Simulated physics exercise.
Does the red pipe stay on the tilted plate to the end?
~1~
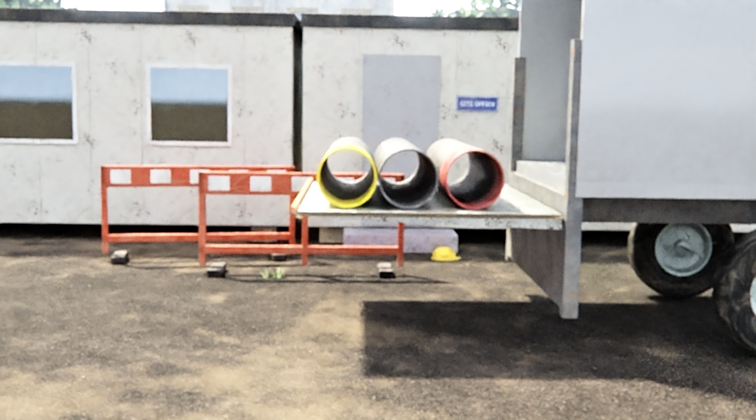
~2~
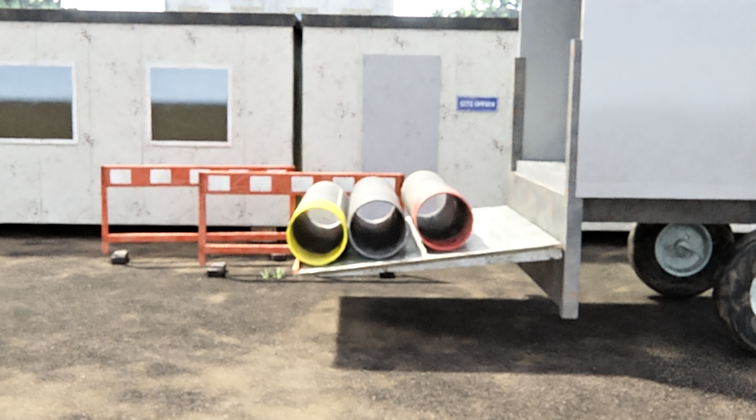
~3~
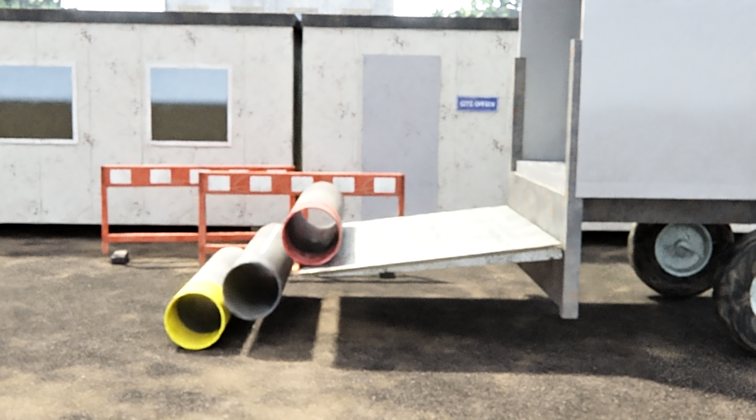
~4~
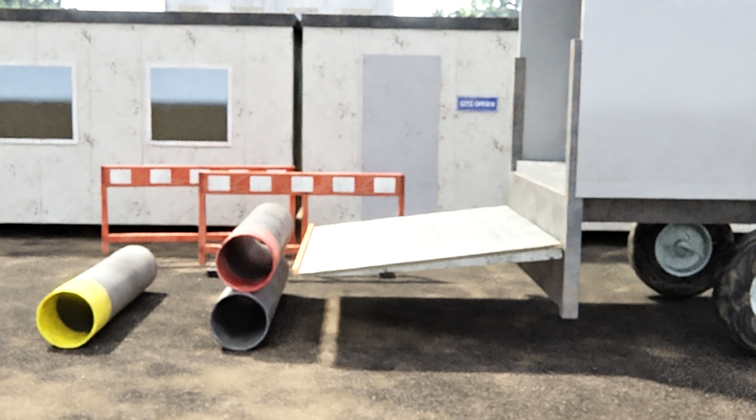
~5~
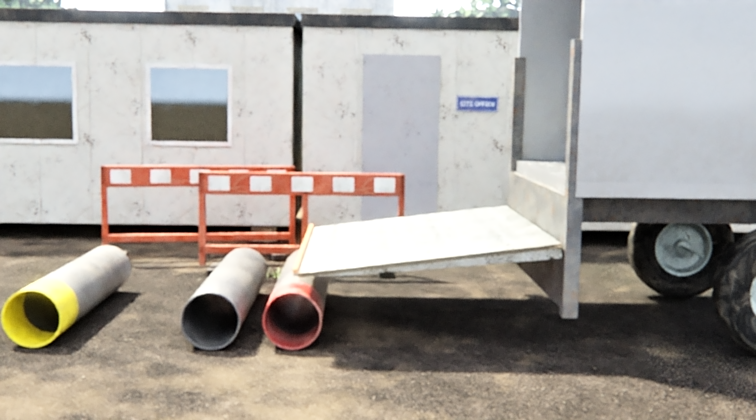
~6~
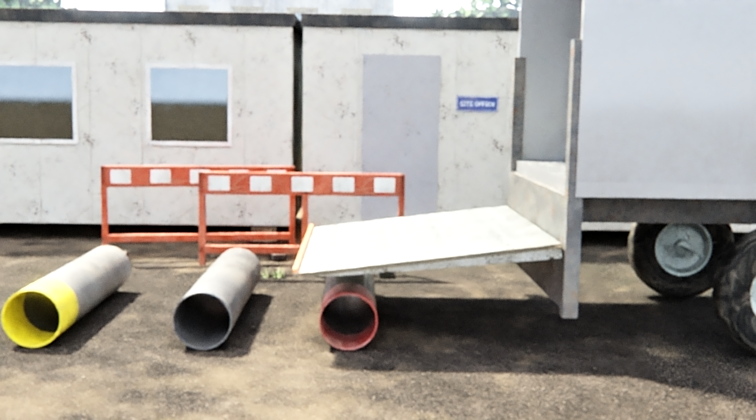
No, the red pipe goes over the edge after the others and ends up on the ground, just below the plate's lowered end.
